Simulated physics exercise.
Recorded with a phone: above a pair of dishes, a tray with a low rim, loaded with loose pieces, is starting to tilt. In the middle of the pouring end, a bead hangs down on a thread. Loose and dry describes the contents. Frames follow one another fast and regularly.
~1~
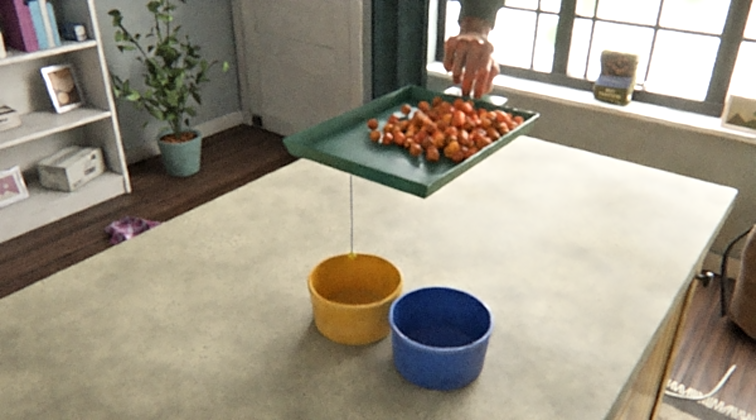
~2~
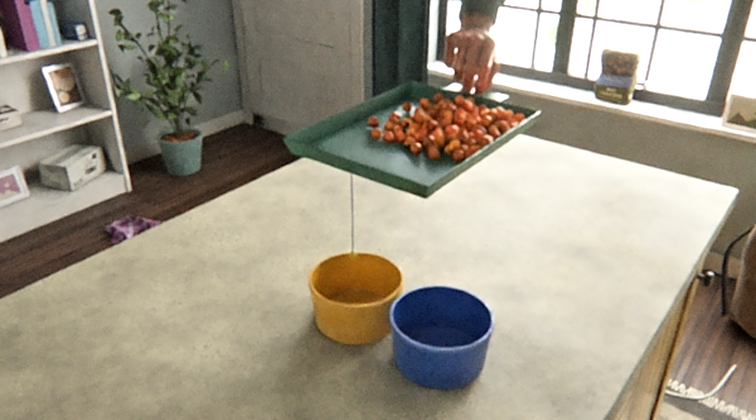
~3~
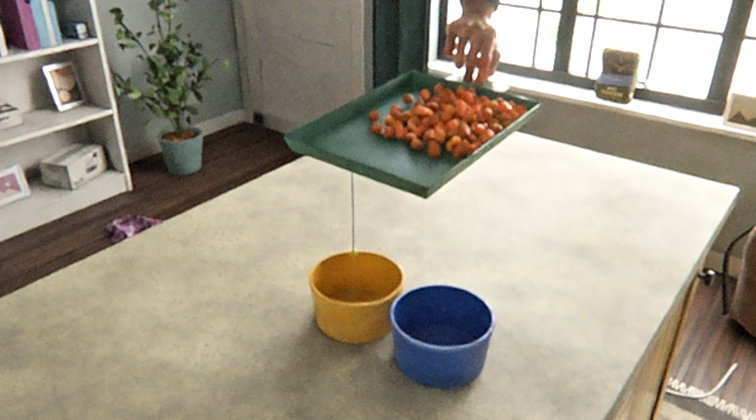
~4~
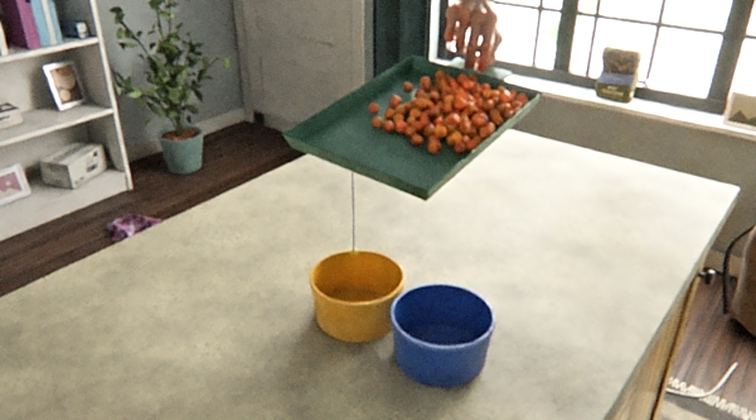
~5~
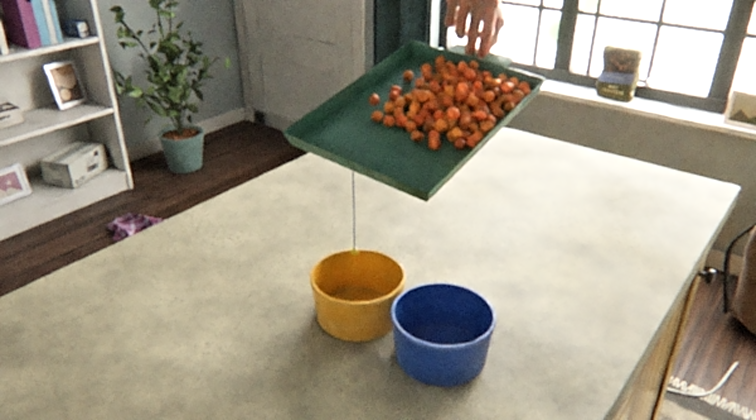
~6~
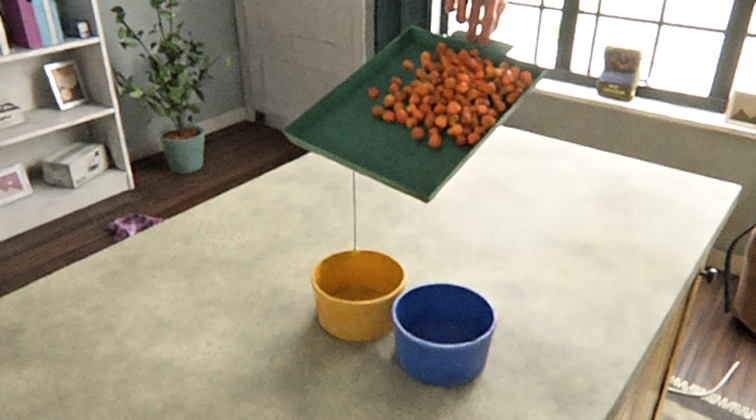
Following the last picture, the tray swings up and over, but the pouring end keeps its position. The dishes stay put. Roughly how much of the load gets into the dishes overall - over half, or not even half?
Over half gets in.
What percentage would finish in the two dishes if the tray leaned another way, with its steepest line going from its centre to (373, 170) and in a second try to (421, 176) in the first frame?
The first try would leave around 40 per cent there, the second around 70 per cent.
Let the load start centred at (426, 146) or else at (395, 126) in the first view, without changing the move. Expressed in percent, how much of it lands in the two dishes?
From the first start you get 80 in a hundred, from the second 80 in a hundred.
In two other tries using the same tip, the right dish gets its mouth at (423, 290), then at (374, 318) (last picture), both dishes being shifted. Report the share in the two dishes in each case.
Near 60 % and 60 %.
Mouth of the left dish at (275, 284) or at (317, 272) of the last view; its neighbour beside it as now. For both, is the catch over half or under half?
Well, not up to half at the first spot and in excess of half at the second.
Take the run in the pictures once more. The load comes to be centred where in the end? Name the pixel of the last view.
Close to (419, 344) in the last picture.
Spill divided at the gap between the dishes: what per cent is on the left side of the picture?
Around 90 per cent, give or take.
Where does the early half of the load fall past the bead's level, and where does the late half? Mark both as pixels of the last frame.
First around (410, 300), afterwards around (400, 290).
Shortly afterwards, tray tipped steeply; all but a few on the tray; only a few outside both; a little in the air.
Next, tray tipped right over; near a third on the tray; near a quarter in the right dish; a little in the left dish; a little outside both; near a quarter in the air.
Some moments later, tray tipped past a quarter turn; near half in the right dish; near a quarter in the left dish; near a quarter outside both.
In the end, tray tipped past a quarter turn; near half in the right dish; near a quarter in the left dish; near a quarter outside both.
